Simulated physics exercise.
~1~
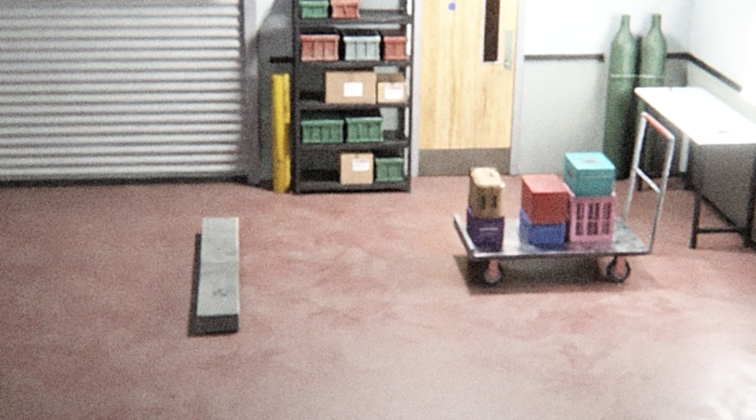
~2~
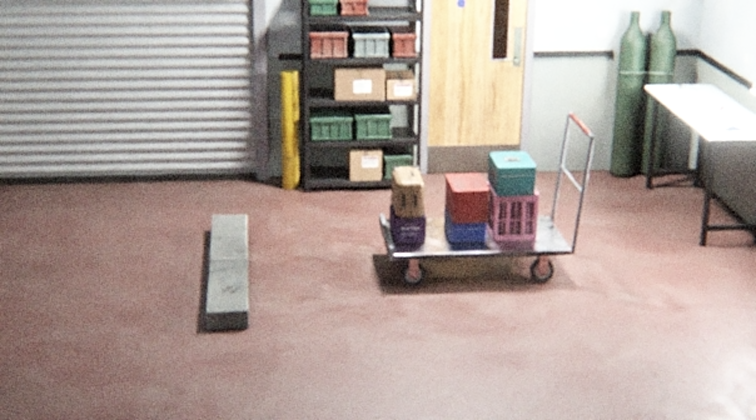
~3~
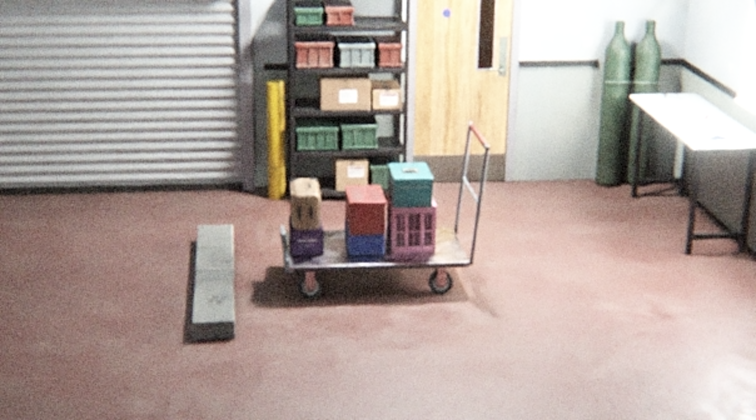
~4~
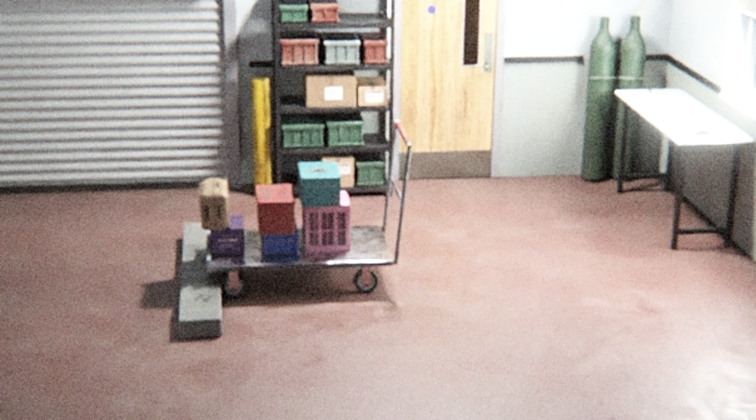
In a storeroom, a loaded trolley rolls left to a low kerb, load still aboard.
